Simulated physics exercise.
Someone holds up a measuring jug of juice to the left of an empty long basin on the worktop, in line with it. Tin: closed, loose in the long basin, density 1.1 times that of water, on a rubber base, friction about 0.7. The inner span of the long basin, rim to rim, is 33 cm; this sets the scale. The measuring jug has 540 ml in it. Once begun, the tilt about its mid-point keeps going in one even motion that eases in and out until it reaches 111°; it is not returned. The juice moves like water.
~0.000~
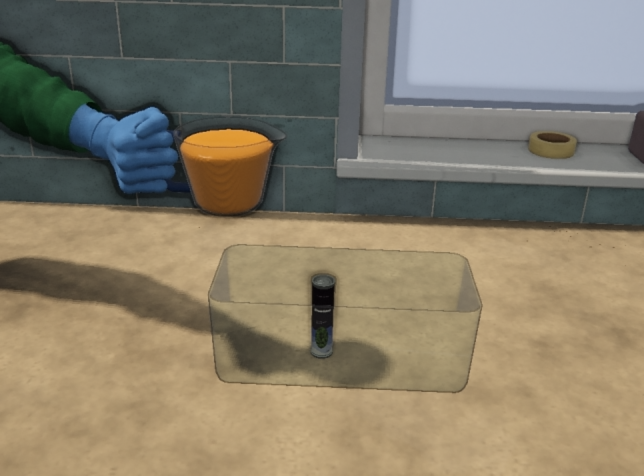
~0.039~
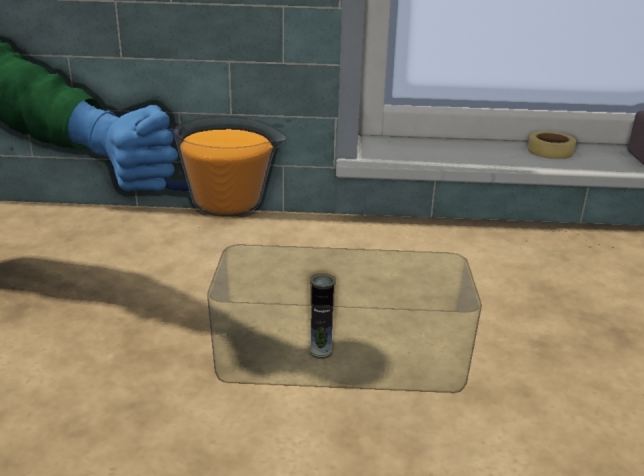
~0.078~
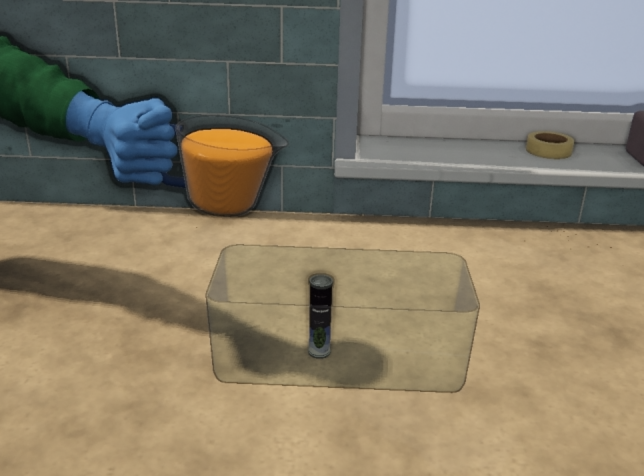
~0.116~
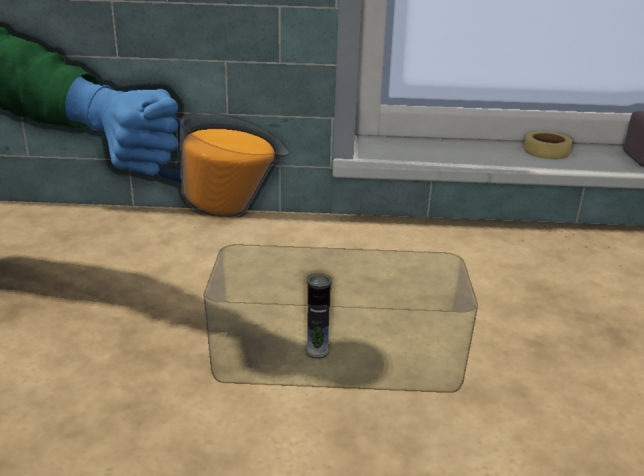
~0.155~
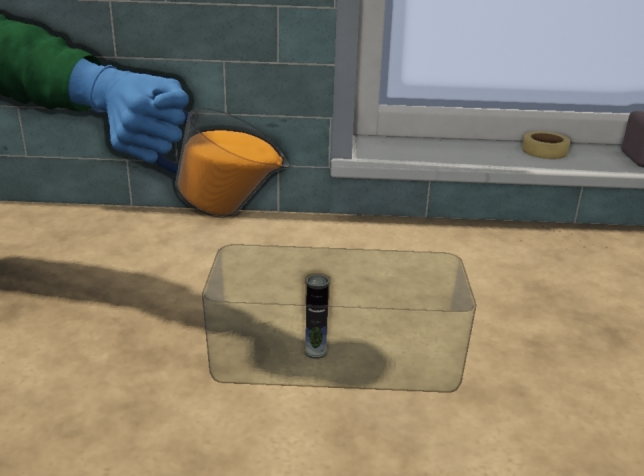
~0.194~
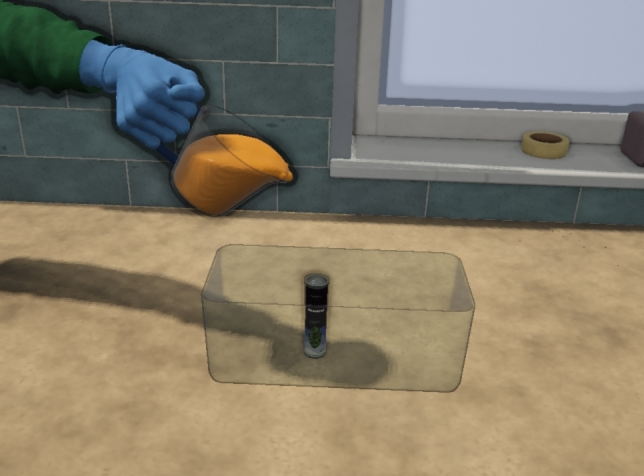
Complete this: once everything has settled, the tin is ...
Once everything has settled, the tin is lying over.
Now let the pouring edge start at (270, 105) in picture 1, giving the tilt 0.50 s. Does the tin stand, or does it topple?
After that, the tin overturns.
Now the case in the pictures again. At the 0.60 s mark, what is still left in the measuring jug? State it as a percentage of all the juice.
Near 1 percent, more or less.
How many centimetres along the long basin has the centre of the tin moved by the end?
The tin's middle ends up about 9.0 cm along the basin.
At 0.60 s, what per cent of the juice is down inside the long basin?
Around 94 in a hundred.
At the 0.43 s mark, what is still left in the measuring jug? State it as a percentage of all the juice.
24 %.
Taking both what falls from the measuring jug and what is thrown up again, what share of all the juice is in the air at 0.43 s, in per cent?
About 32 per cent.
Then, 0.43 s in, the tilt is 108° and 24 per cent is still to pour; the tin stands where it began.
Then, 0.60 s in, the tilt is 111° and 1 per cent is still to pour; the tin leans 5°.
Then, 0.78 s in, the tilt is 111° and 0 per cent is still to pour; the tin leans 51°.
Then, 0.98 s in, the tilt is 111° and 0 per cent is still to pour; the tin lies on its side.
Finally, the tin lies on its side.
